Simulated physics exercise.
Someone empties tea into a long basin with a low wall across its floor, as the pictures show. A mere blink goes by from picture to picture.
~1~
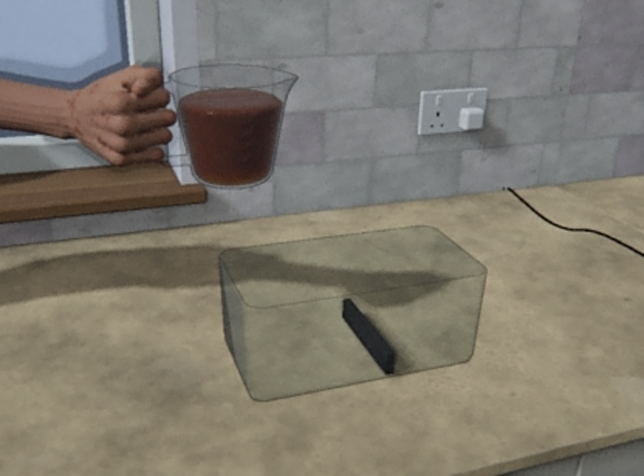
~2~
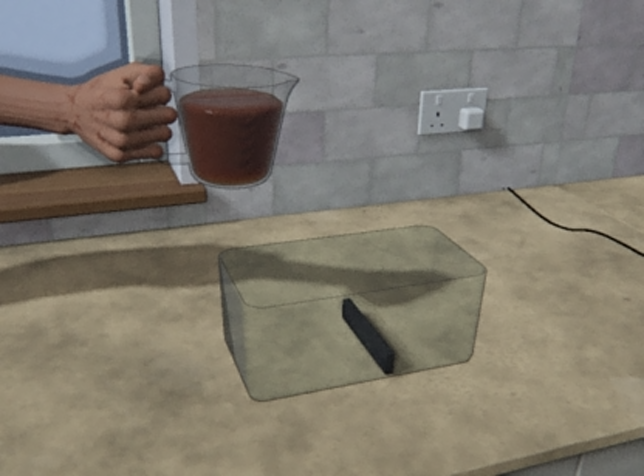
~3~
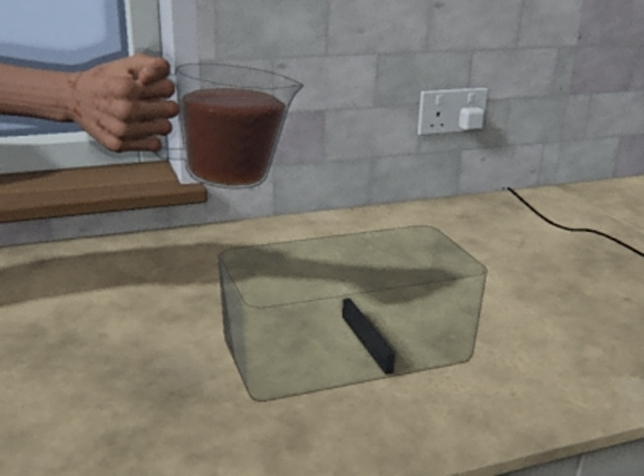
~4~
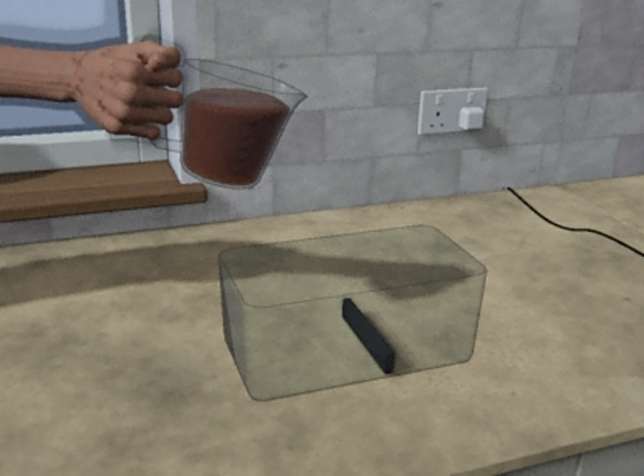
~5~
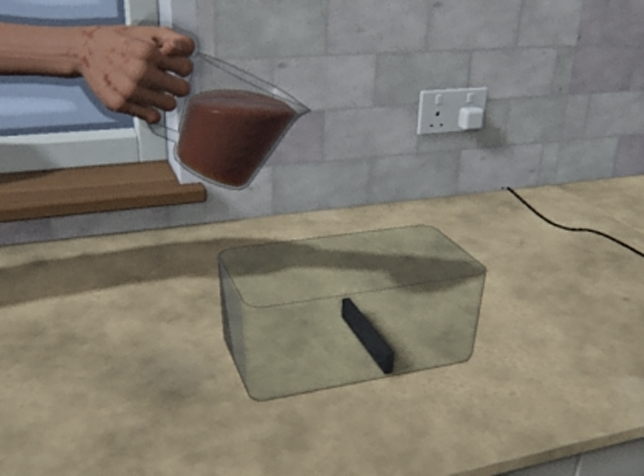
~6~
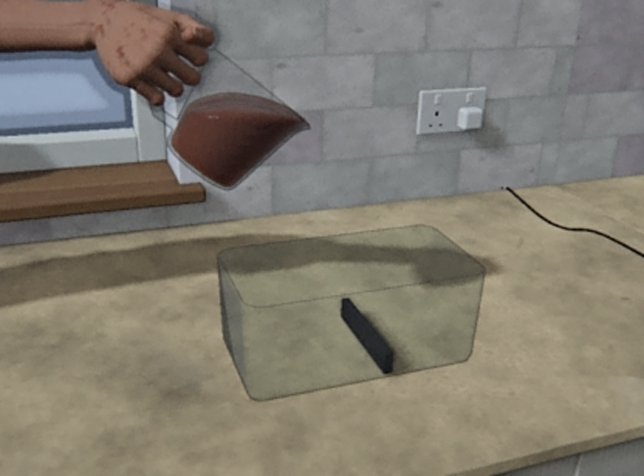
The clip opens on a hand at the left holding a clear jug of reddish-brown tea above a long, see-through basin with a low dark wall across its floor. The hand tilts the jug to the right, slowly at first and then more steeply, and the tea shifts up to the pouring edge.
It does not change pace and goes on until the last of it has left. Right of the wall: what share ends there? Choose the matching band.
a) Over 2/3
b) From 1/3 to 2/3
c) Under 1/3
Under 1/3 (c).
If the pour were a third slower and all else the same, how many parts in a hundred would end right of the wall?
Roughly 15 percent.
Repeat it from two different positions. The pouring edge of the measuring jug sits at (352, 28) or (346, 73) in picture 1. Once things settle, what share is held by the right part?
In order, roughly 50 percent and 40 percent.
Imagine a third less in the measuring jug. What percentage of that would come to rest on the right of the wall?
15 in a hundred.
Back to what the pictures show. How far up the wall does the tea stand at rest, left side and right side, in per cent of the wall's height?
I get 60 % for the left and 20 % for the right.
A moment on, the measuring jug is tipped right over and 30 per cent is still to pour, 27 is left of the wall and 0 right of it.
Next, the measuring jug is tipped right over and 1 per cent is still to pour, 79 is left of the wall and 7 right of it.
Then the measuring jug is tipped right over and 0 per cent is still to pour, 75 is left of the wall and 13 right of it.
Later the measuring jug is tipped right over and 0 per cent is still to pour, 75 is left of the wall and 14 right of it.
In the end 75 per cent lies left of the wall, 15 right of it and 11 outside.
